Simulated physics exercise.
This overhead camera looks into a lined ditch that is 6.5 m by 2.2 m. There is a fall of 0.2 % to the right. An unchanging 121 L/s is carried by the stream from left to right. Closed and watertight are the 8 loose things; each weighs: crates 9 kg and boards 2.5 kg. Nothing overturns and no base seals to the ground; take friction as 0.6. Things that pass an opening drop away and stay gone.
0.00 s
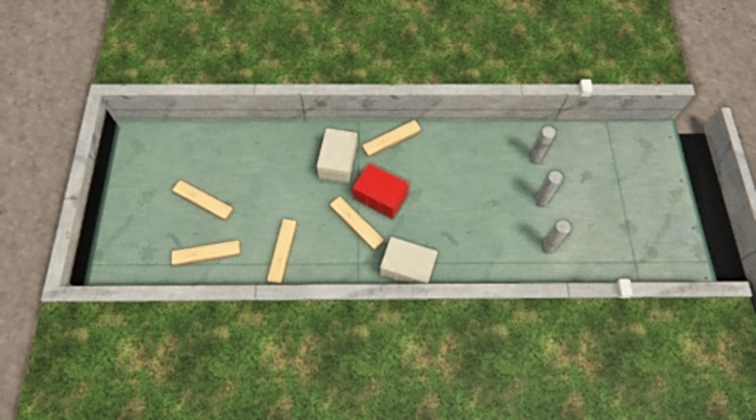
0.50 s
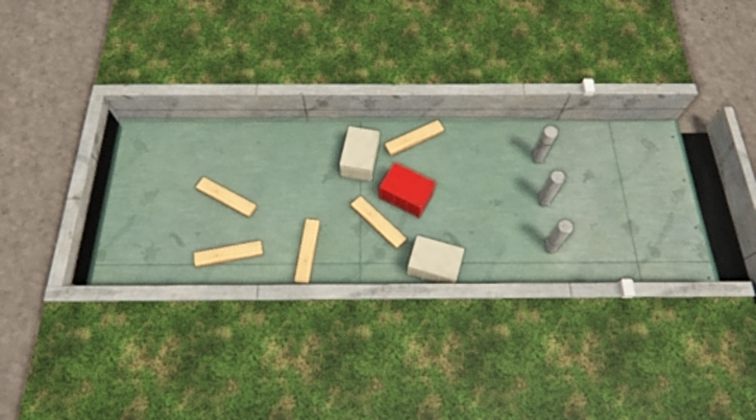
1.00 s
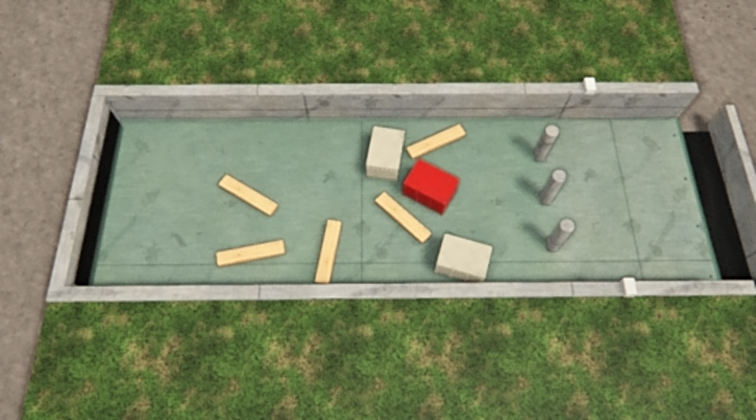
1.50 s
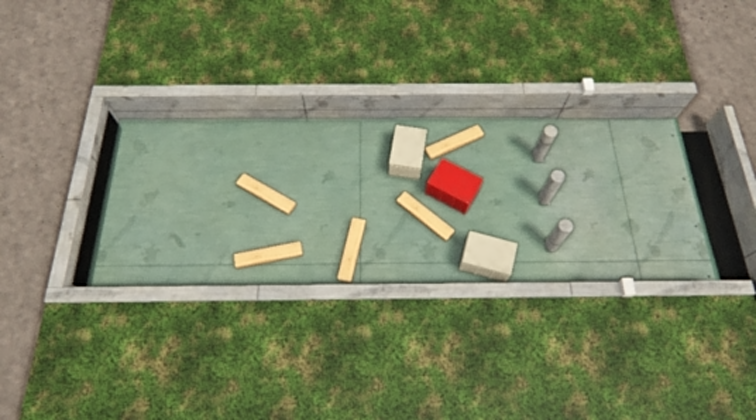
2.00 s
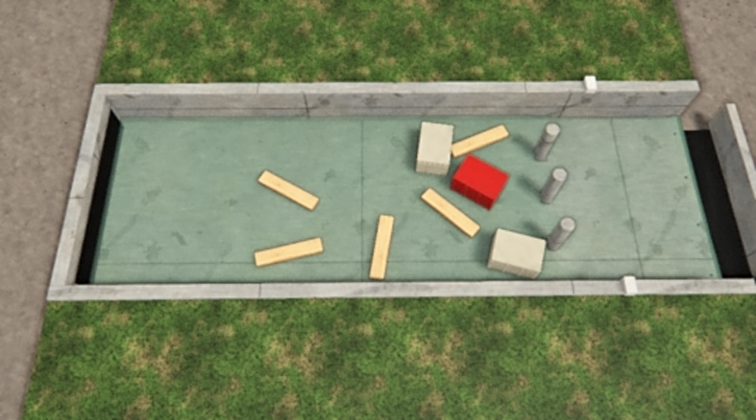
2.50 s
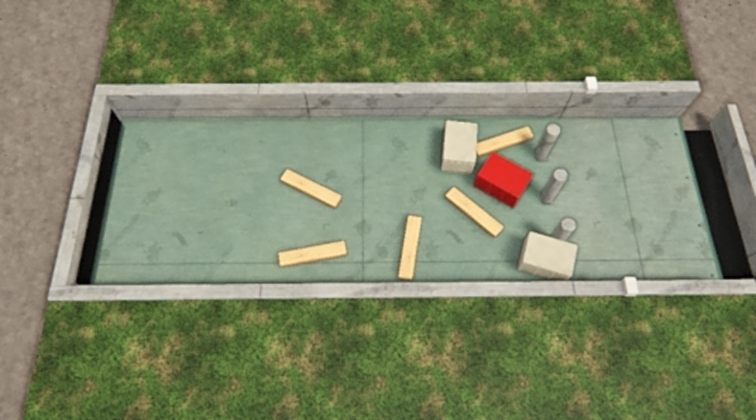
In a walled ditch of shallow water, a red crate, two pale crates and several wooden boards drifted together from left to right, closing in on three upright posts that stayed put.
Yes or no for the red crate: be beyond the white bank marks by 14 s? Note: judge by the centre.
As far as I can tell, the red crate does not go far enough.
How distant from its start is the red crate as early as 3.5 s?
I'd put it at around 150 cm.
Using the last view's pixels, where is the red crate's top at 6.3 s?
Estimated top position: Near (539, 162).
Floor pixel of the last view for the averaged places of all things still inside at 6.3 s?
Near (512, 215).
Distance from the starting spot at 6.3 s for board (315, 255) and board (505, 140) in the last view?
Log: Item 1 at 300 cm, item 2 washed out.
After 3.5 s the red crate is near (533, 166), 1.6 m from its start, afloat; 1 of 8 are over the mark; 8 afloat.
After 6.3 s the red crate is near (539, 162), 1.7 m from its start, aground; 4 of 8 are over the mark; 3 afloat.
After 10.0 s the red crate is near (539, 162), 1.7 m from its start, aground; 7 of 8 are over the mark; 1 afloat.
After 14.0 s the red crate is near (539, 162), 1.7 m from its start, aground; 7 of 8 are over the mark; 0 afloat.
